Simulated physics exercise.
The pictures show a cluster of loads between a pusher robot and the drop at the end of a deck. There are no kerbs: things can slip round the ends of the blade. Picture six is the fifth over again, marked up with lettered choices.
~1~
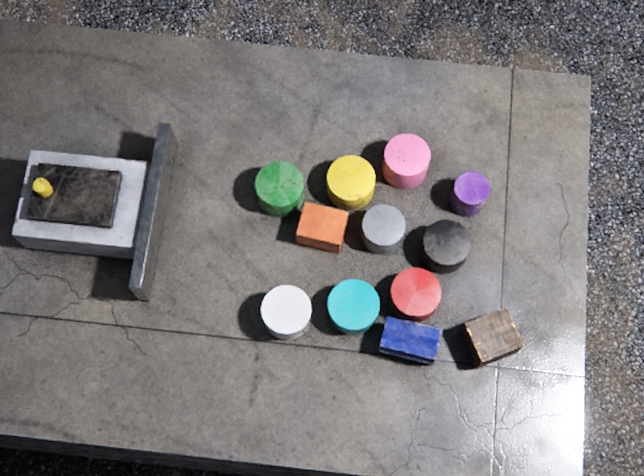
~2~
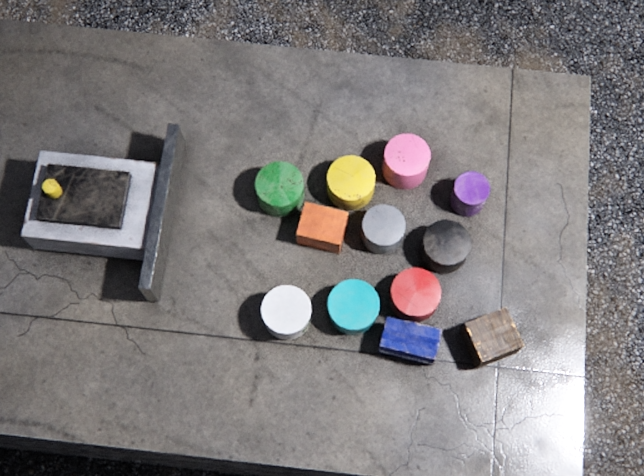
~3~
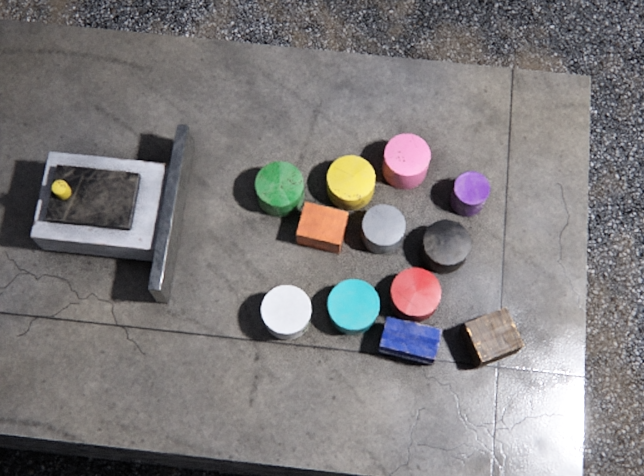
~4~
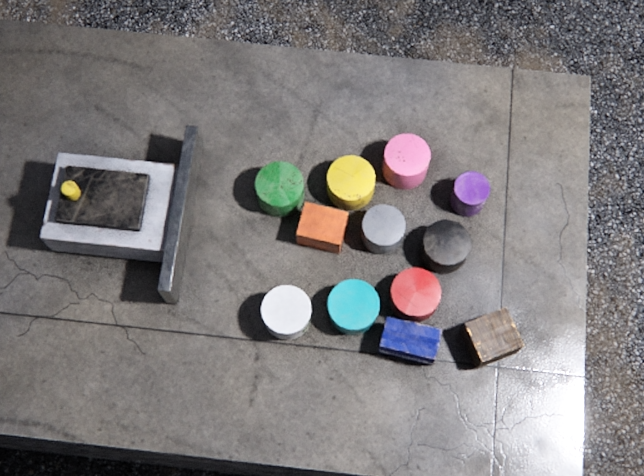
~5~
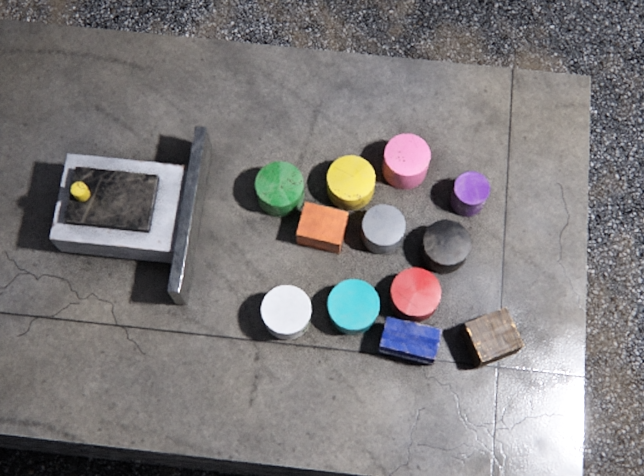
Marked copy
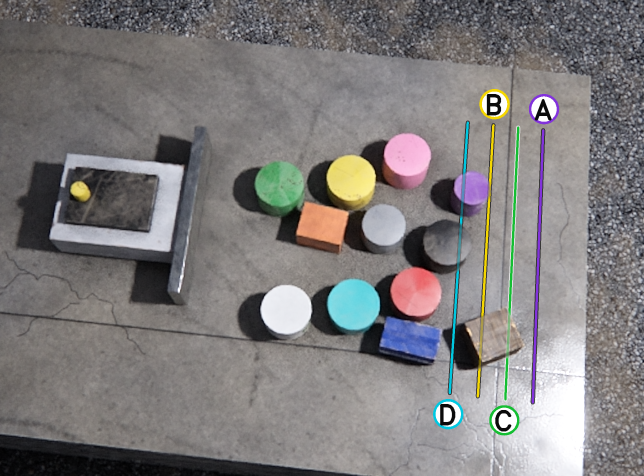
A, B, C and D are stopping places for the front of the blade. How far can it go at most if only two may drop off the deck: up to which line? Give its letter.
As far as mark C.
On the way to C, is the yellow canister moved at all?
Yes.
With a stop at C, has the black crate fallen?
No.
On the marked copy, A at (538, 260); B at (486, 254); C at (512, 257); D at (459, 251).
Following C. Soon after the start, robot (236, 212); pink canister (422, 155); blue parcel (416, 342).
Later, robot (354, 224); black canister (525, 262); black crate (500, 341).
In the end, robot (446, 233); black canister over the edge; black crate (573, 370); one fallen.
As for the rest, A drops five; B is within the limit but short; D is within the limit but short.
